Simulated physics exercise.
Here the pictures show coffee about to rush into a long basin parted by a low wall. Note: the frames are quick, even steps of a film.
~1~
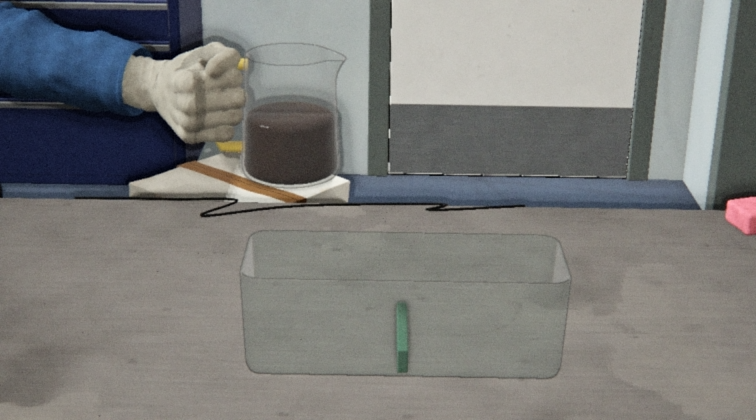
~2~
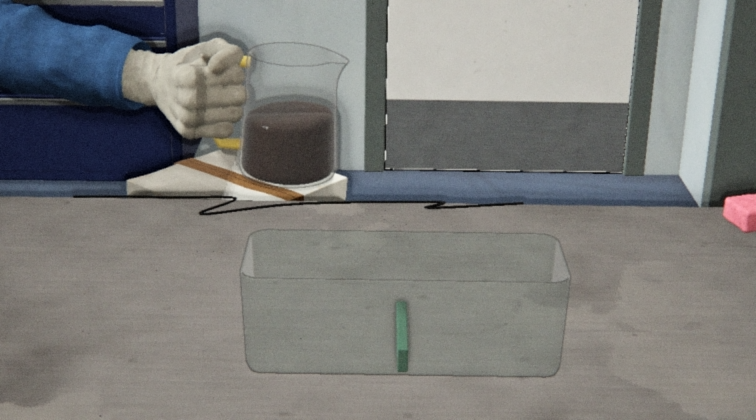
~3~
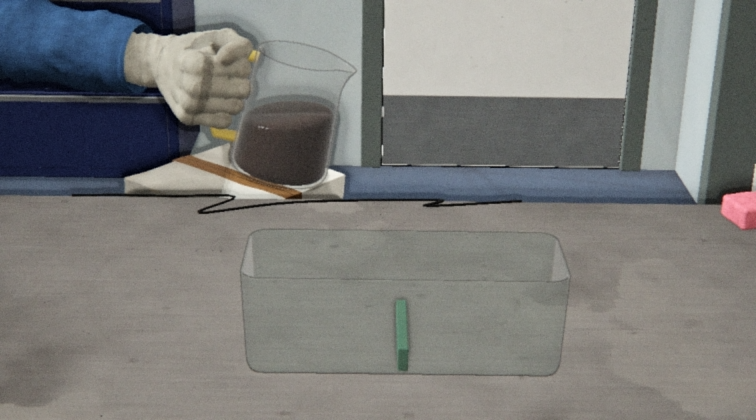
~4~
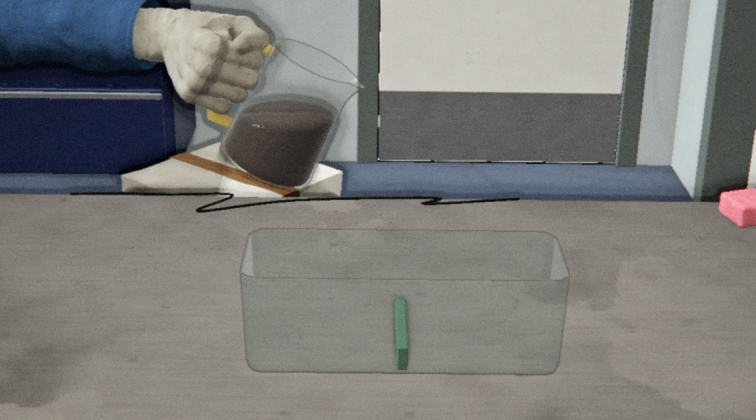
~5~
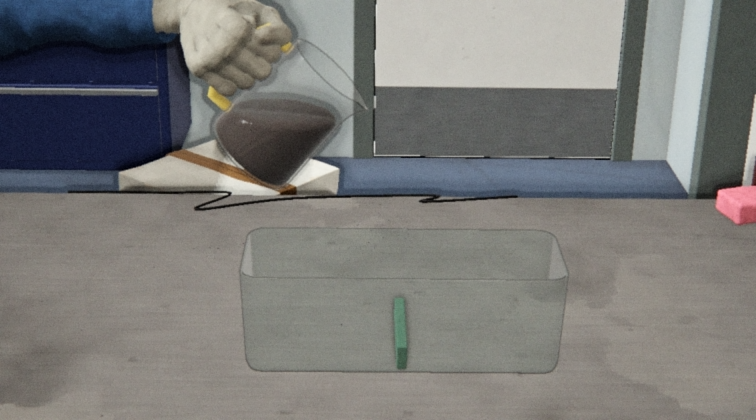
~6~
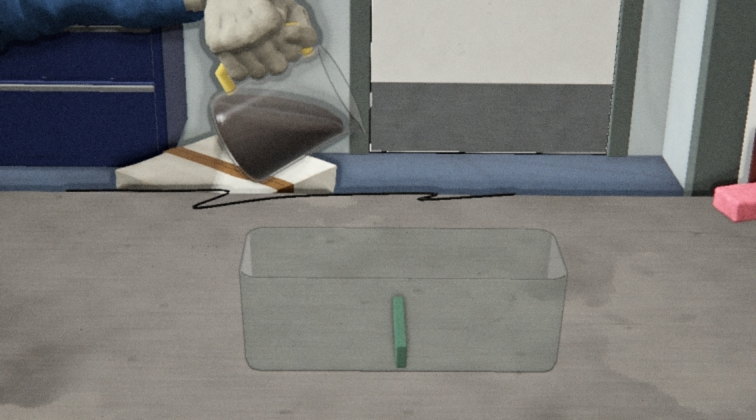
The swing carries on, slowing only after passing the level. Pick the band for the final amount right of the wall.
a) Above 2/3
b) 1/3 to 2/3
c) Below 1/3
Option a: Above 2/3.
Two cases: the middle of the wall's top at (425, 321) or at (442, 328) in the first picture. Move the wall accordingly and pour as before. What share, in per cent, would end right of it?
My guess is some 35 percent the first time and some 10 percent the second.
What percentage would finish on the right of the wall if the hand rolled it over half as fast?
Around 85 per cent ends up there.
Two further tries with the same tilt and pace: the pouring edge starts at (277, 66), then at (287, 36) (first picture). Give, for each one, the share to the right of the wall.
It comes to 15 % the first time and 10 % the second.
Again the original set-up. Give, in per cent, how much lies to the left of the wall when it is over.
That works out to roughly 10 percent.
A moment on, the jug is tipped right over and 64 per cent is still to pour, 2 is left of the wall and 3 right of it.
Next, the jug is tipped right over and 23 per cent is still to pour, 4 is left of the wall and 54 right of it.
Then the jug is tipped right over and 6 per cent is still to pour, 5 is left of the wall and 77 right of it.
Later the jug is tipped right over and 1 per cent is still to pour, 8 is left of the wall and 87 right of it.
Finally, 11 per cent lies left of the wall, 86 right of it and 3 outside.
